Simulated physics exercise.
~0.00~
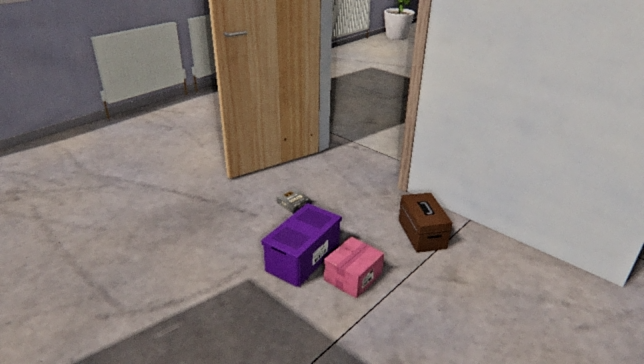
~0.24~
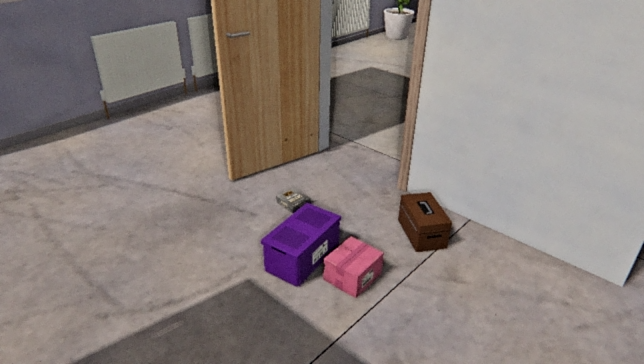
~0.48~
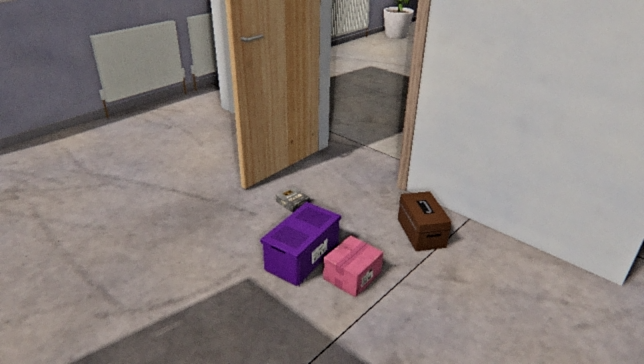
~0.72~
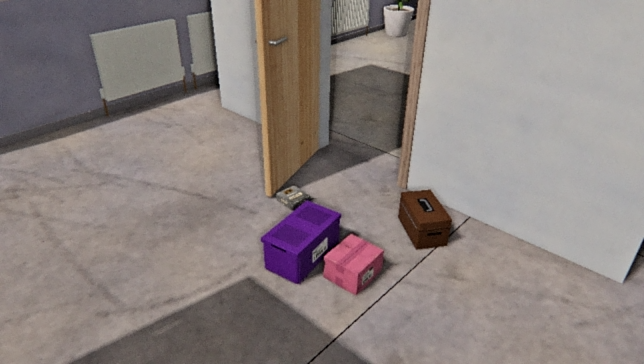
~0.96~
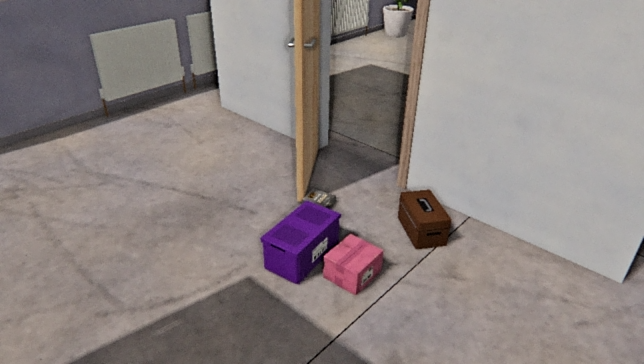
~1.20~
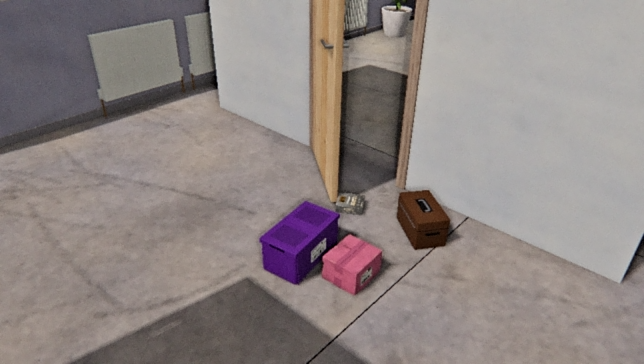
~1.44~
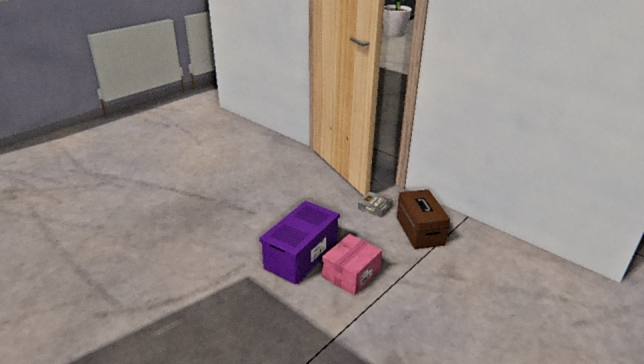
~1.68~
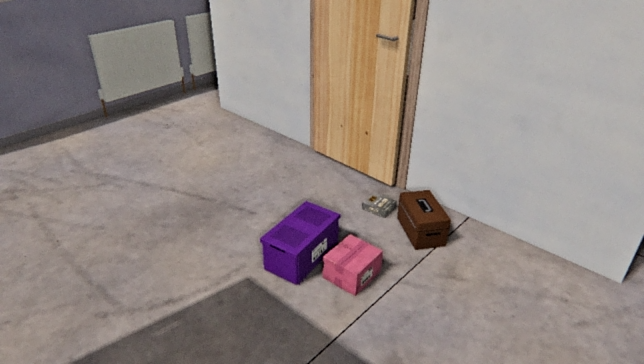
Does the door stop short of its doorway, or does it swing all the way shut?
The door swings all the way shut, pushing the small grey packet along the floor on its way.
